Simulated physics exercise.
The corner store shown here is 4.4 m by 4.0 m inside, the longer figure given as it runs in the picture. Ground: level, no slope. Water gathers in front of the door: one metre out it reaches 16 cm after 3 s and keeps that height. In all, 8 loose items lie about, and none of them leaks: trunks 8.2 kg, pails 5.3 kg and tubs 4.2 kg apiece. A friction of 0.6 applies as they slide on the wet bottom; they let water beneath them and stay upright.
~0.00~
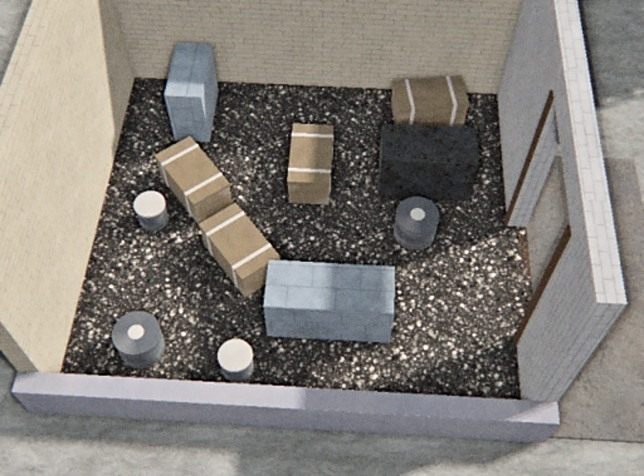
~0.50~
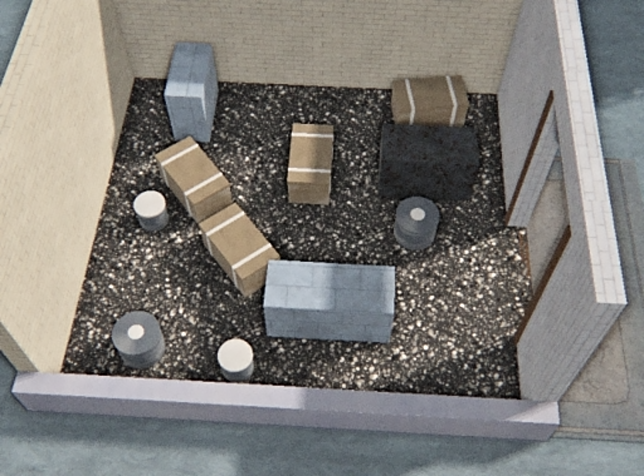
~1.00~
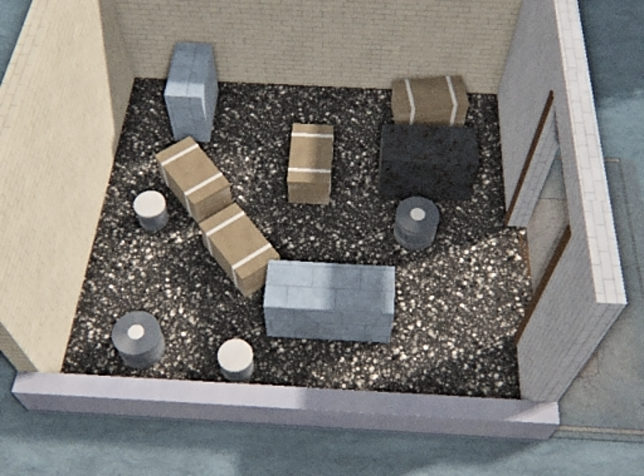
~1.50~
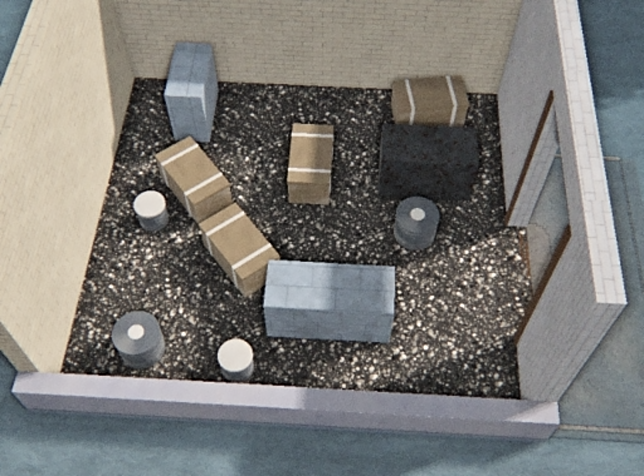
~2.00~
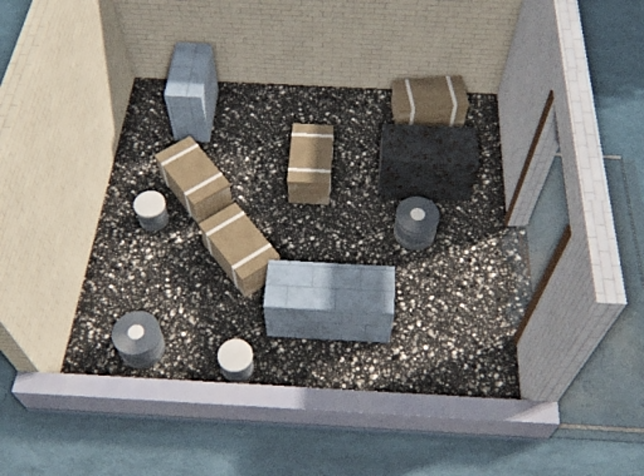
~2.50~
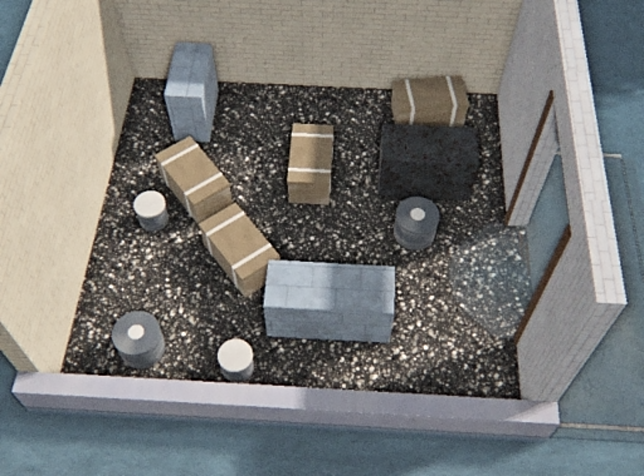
Water spread over the ground outside the walled store, then crept through the doorway on the right and fanned a little way across the speckled floor, while the boxes and tubs inside stayed still.
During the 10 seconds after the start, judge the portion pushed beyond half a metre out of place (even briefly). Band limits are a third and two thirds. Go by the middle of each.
The share is one to two thirds.
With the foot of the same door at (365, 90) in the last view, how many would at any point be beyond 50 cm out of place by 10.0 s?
3.
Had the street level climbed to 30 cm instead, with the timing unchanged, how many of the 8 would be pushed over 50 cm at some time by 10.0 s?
You'd get 7 in that case.
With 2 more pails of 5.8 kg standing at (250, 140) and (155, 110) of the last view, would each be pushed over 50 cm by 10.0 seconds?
Inside the limit, then inside the limit.
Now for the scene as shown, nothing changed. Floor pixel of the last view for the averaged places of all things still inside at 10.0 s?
Centred roughly on (229, 214).
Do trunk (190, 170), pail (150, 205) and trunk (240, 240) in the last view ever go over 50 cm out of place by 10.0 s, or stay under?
First farther, then not as far, then farther.
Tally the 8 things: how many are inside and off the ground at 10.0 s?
Tally: 6 of them.
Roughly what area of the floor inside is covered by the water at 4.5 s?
My estimate is roughly 5.5 m2.
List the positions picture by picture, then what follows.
The first frame shows a trunk at (311, 153), on the bottom; a trunk at (431, 92), on the bottom; water covers 0.0 m2; 0 of 8 have shifted.
The second frame shows a trunk at (311, 153) rests on the ground; a trunk at (431, 92), on the bottom; water covers 0.0 m2; 0 of 8 have shifted.
The third frame shows a trunk at (311, 153), on the bottom; a trunk at (431, 92) rests on the ground; 0.0 m2 under water; 0 of 8 have shifted.
The fourth frame shows a trunk at (311, 153) rests on the ground; a trunk at (431, 92), on the bottom; 0.0 m2 under water; 0 of 8 have shifted.
The fifth frame shows a trunk at (311, 153) rests on the ground; a trunk at (431, 92), on the bottom; water covers 0.0 m2; 0 of 8 have shifted.
The sixth frame shows a trunk at (311, 153), on the bottom; a trunk at (431, 92), on the bottom; 0.6 m2 under water; 0 of 8 have shifted.
After 3.5 s 0 of 8 are over 50 cm from their spots; 0 afloat.
After 4.5 s 1 of 8 are over 50 cm from their spots; 1 afloat.
After 7.0 s 4 of 8 are over 50 cm from their spots; 3 afloat.
After 10.0 s 4 of 8 are over 50 cm from their spots, and 4 have been at some point; 6 afloat.
